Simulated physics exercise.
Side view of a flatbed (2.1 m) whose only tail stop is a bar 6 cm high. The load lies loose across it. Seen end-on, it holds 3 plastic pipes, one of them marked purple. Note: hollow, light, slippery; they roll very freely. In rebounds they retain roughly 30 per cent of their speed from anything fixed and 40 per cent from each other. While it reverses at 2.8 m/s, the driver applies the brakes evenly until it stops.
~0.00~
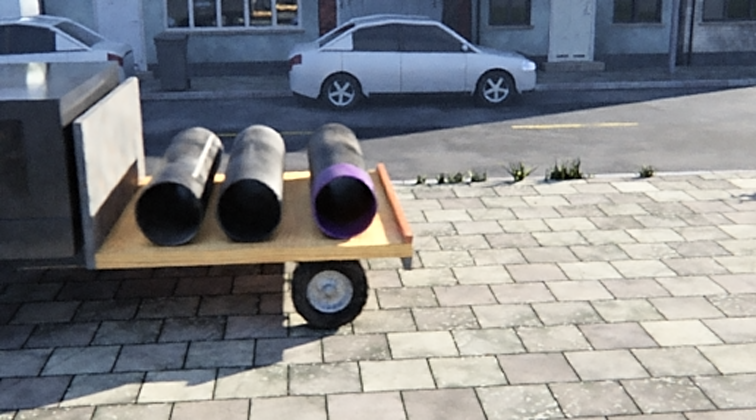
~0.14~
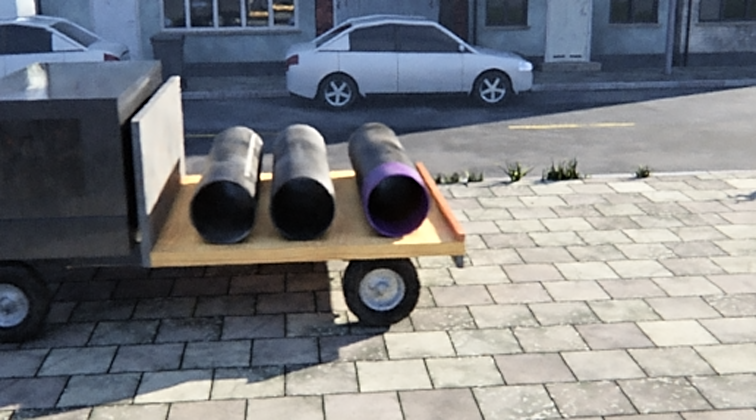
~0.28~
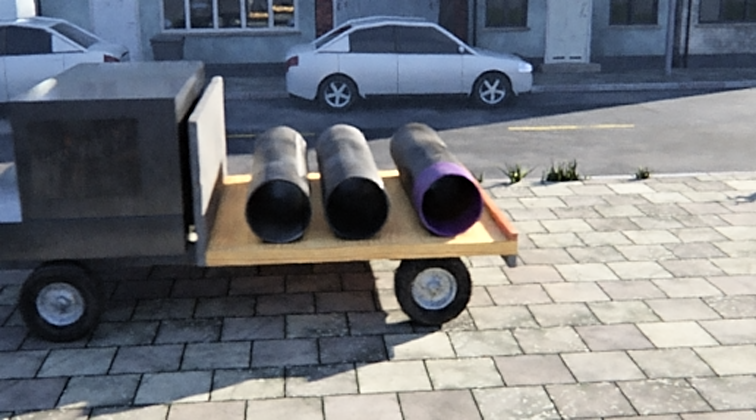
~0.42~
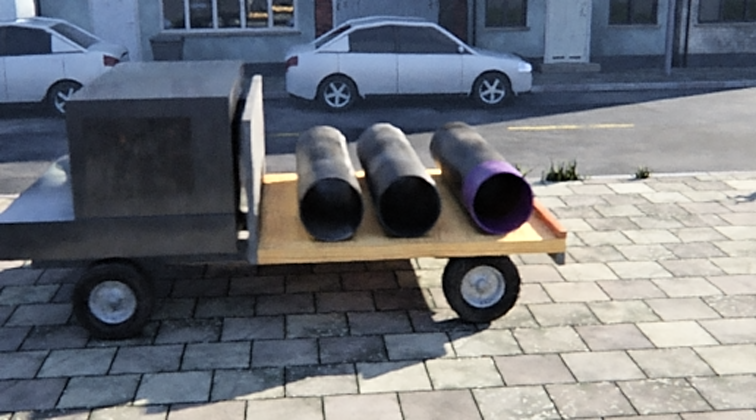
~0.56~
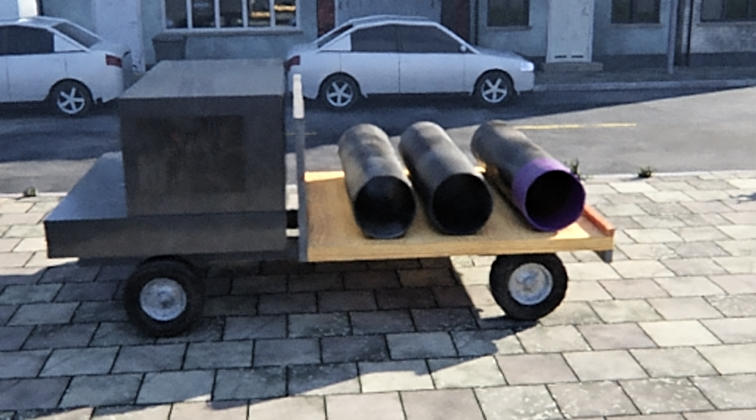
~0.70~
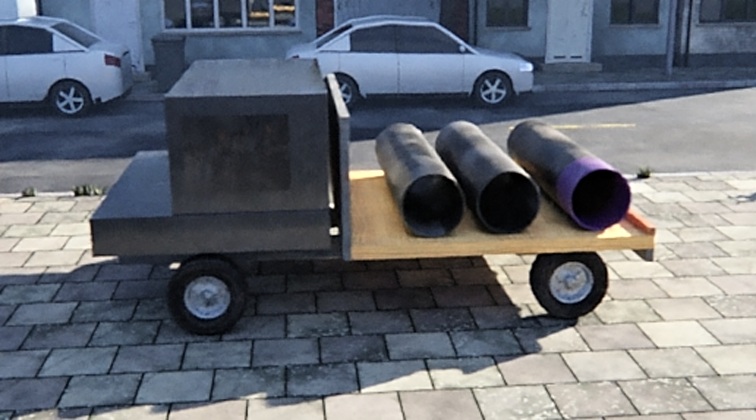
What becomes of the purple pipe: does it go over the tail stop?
The purple pipe does not.
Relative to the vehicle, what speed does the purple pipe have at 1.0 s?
Speed: Around 0.5 m/s.
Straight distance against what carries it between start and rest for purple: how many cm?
The purple one shifted 25.
After 1.0 s, purple is on the bed, 20 cm from the bar, rolling towards it; 0 lost off the end.
After 1.3 s, purple is on the bed, 15 cm from the bar, rolling away from it; 0 lost off the end.
At rest (1.7 s), purple is on the bed, 15 cm from the bar; 0 lost off the end.
